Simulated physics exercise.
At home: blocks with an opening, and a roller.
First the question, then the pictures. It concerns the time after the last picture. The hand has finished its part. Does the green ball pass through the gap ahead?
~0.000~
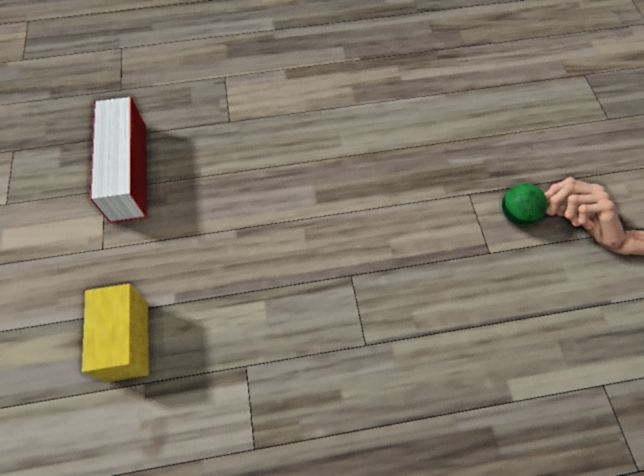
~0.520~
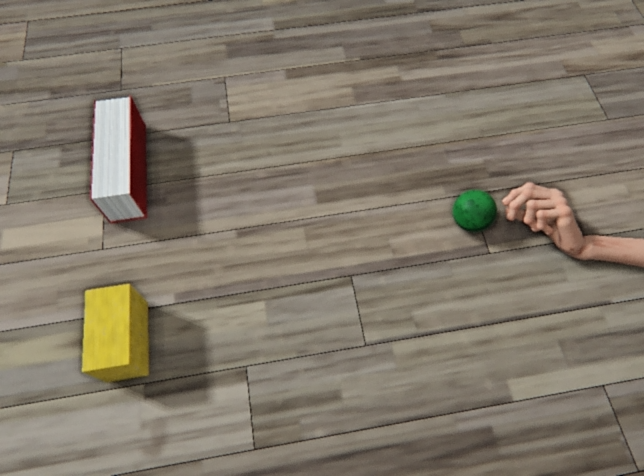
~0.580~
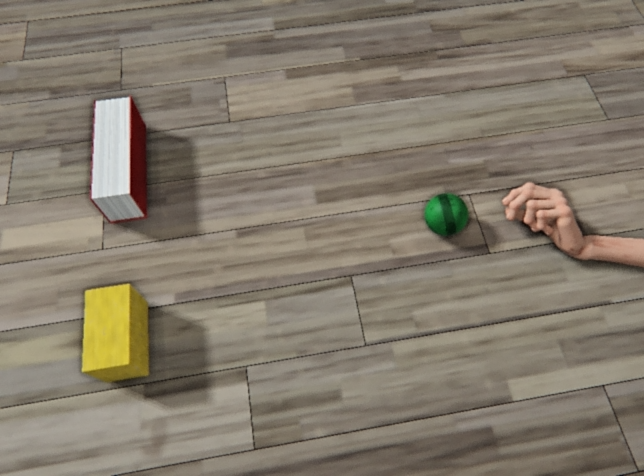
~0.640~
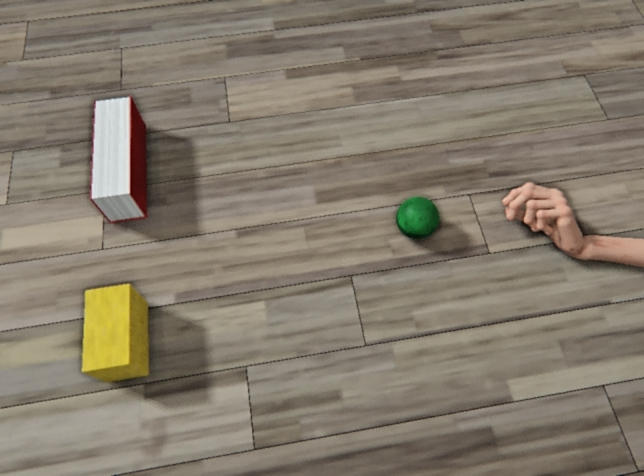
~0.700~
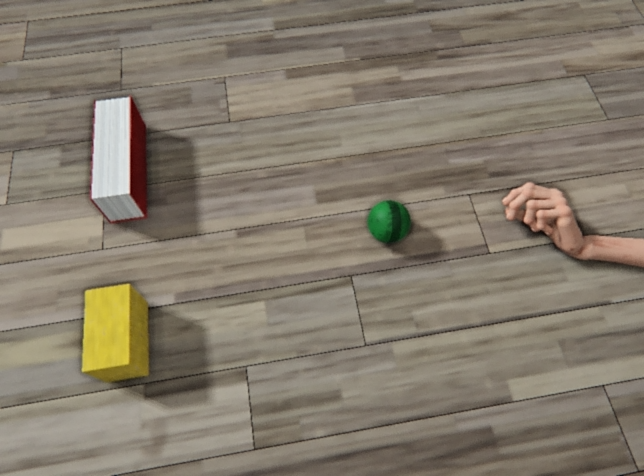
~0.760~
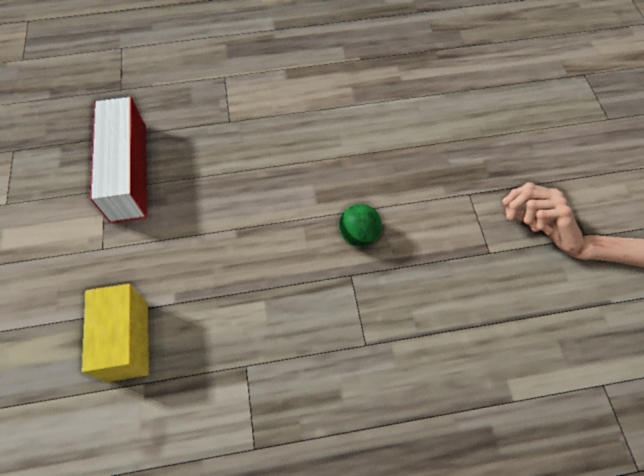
In the end the green ball rolls through.
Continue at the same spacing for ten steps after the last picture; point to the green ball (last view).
Roughly (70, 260).
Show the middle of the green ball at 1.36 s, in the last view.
Around (69, 262).
After 1.36 s, green ball heading on near (69, 262).
In the end (2.3 s), the green ball passes through its gap.
